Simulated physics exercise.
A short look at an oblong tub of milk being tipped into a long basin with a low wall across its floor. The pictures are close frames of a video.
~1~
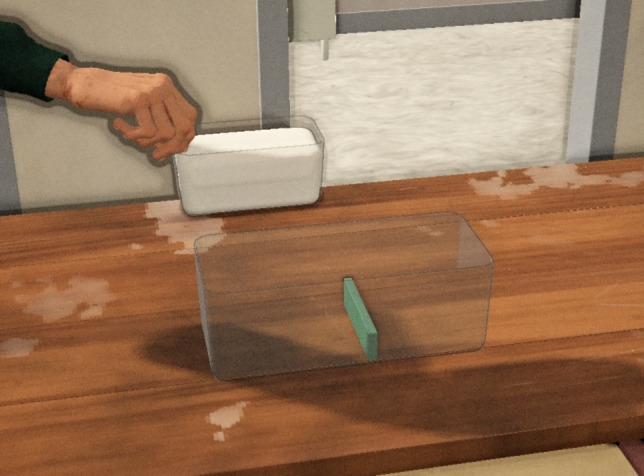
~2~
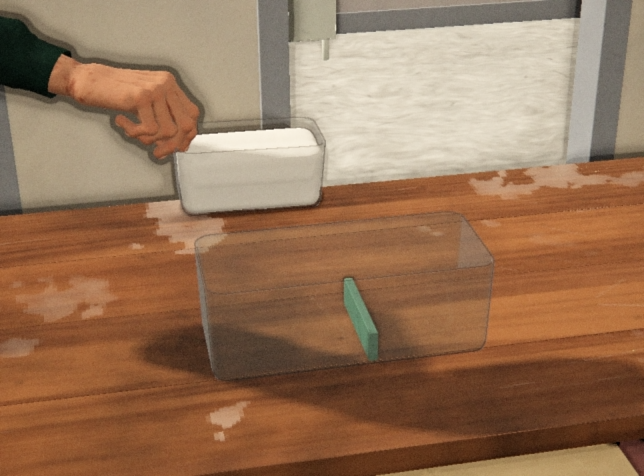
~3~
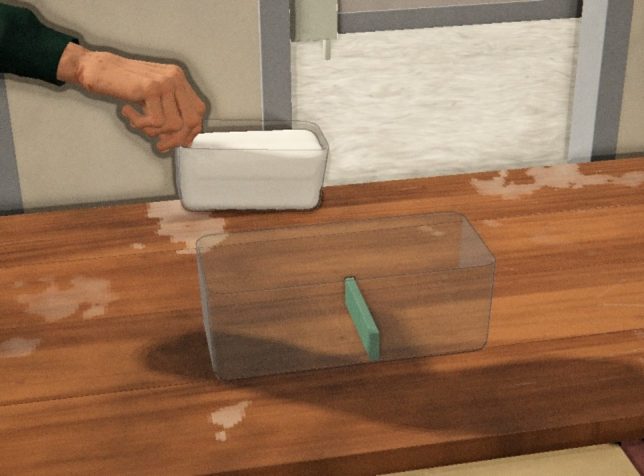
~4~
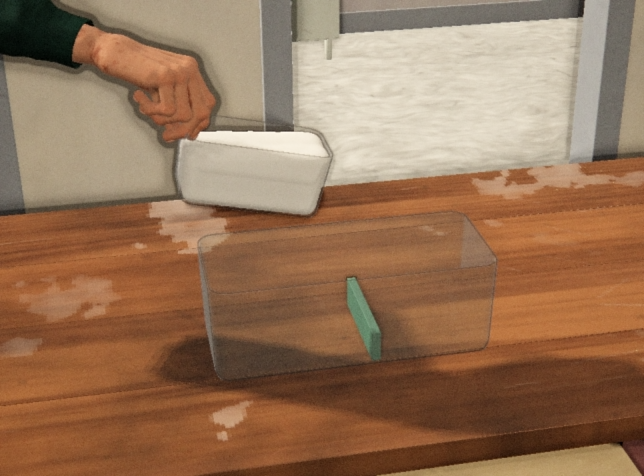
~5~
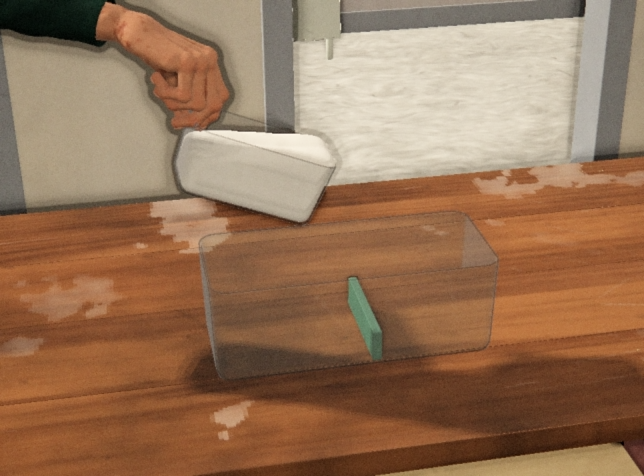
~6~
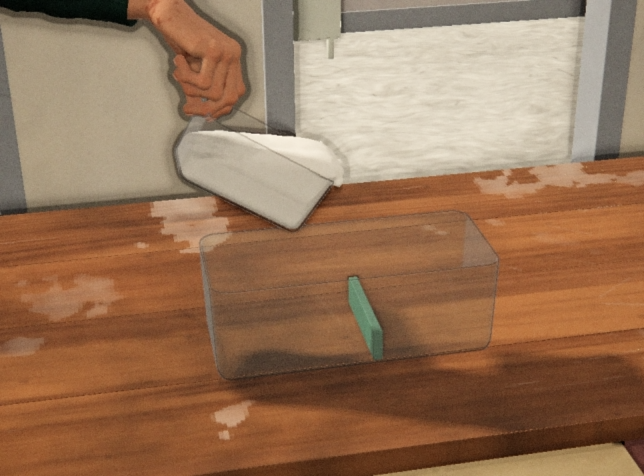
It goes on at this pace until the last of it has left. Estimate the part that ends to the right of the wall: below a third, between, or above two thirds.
It comes to from a third to two thirds.
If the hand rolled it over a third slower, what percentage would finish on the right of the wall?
Near 60 %.
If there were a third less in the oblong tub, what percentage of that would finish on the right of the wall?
It comes to 35 per cent or so.
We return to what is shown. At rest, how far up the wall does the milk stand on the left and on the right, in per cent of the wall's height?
Left about 40, right about 50.
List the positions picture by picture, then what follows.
The first picture shows tilt 0°; pouring edge (318, 130); surface from (175, 150) to (315, 138); the long basin's rim runs from (200, 266) to (477, 238); the wall's top is at (360, 306).
The second picture shows tilt 1°; pouring edge (319, 132); surface from (177, 149) to (316, 139).
The third picture shows tilt 6°; pouring edge (323, 137); surface from (179, 147) to (320, 141).
The fourth picture shows tilt 13°; pouring edge (327, 145); surface from (183, 145) to (323, 143).
The fifth picture shows tilt 22°; pouring edge (329, 157); surface from (184, 145) to (326, 151); 2 per cent is over the edge.
The sixth picture shows tilt 33°; pouring edge (329, 170); surface from (186, 143) to (319, 158); 7 per cent is over the edge.
A moment on, the tilt is 96° and 18 per cent is still to pour, 14 is left of the wall and 35 right of it.
Next, the tilt is 106° and 2 per cent is still to pour, 41 is left of the wall and 49 right of it.
Then the tilt is 106° and 0 per cent is still to pour, 47 is left of the wall and 49 right of it.
Later the tilt is 106° and 0 per cent is still to pour, 50 is left of the wall and 47 right of it.
At rest 50 per cent lies left of the wall, 47 right of it and 3 outside.
